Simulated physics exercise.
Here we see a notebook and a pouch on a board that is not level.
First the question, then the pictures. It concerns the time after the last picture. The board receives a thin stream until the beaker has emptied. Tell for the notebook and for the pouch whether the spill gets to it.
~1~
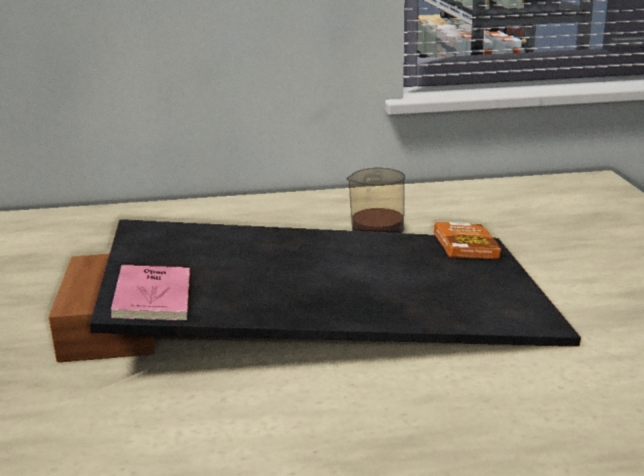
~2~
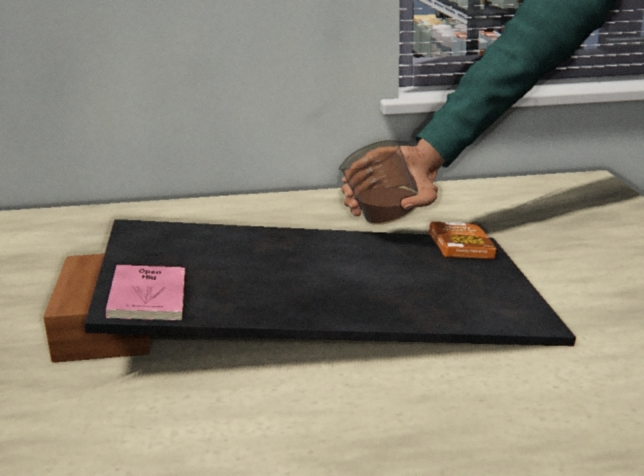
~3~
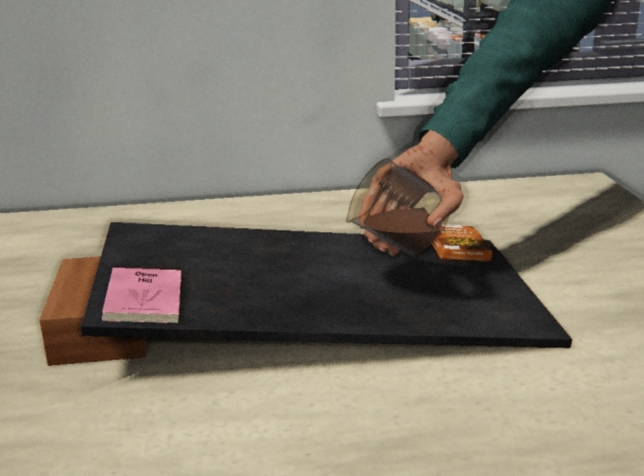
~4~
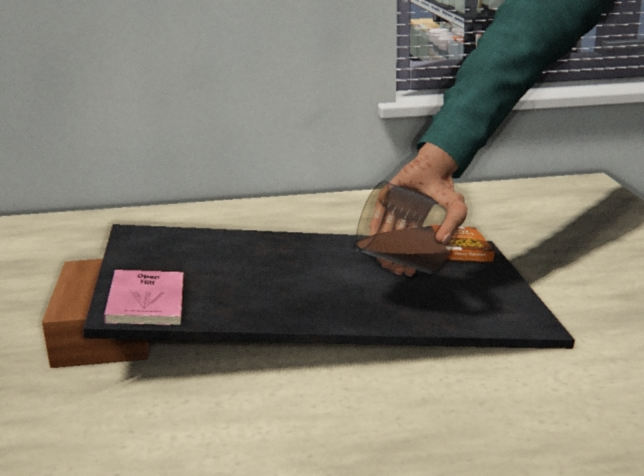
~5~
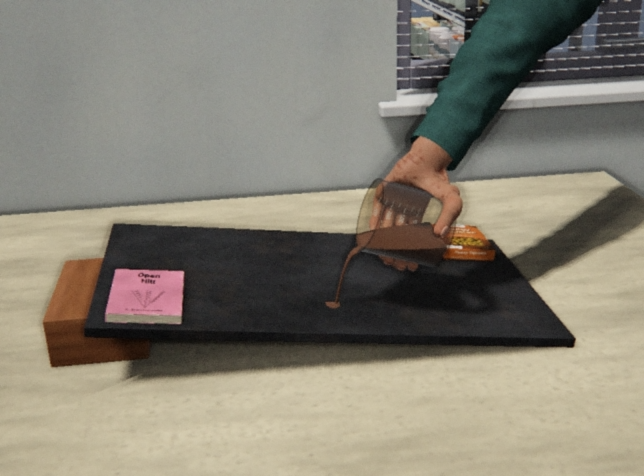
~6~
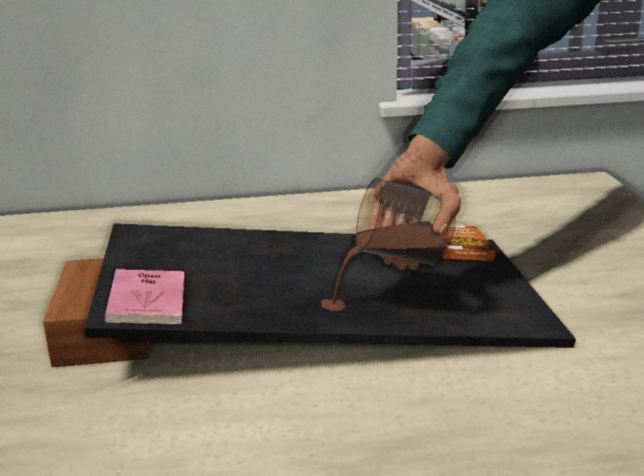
On the left the notebook stays dry; on the right the pouch stays dry.
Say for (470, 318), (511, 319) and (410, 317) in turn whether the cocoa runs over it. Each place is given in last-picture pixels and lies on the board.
So, first got to, next got to, and last got to.
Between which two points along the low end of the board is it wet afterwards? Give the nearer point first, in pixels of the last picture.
From (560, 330) to (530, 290).
Next, it runs down to the right; the notebook is clear of it; the pouch is clear of it.
After that, it runs down to the right and off the end; the notebook is clear of it; the pouch is clear of it.
Finally, it runs down to the right and off the end; the notebook is clear of it; the pouch is clear of it.
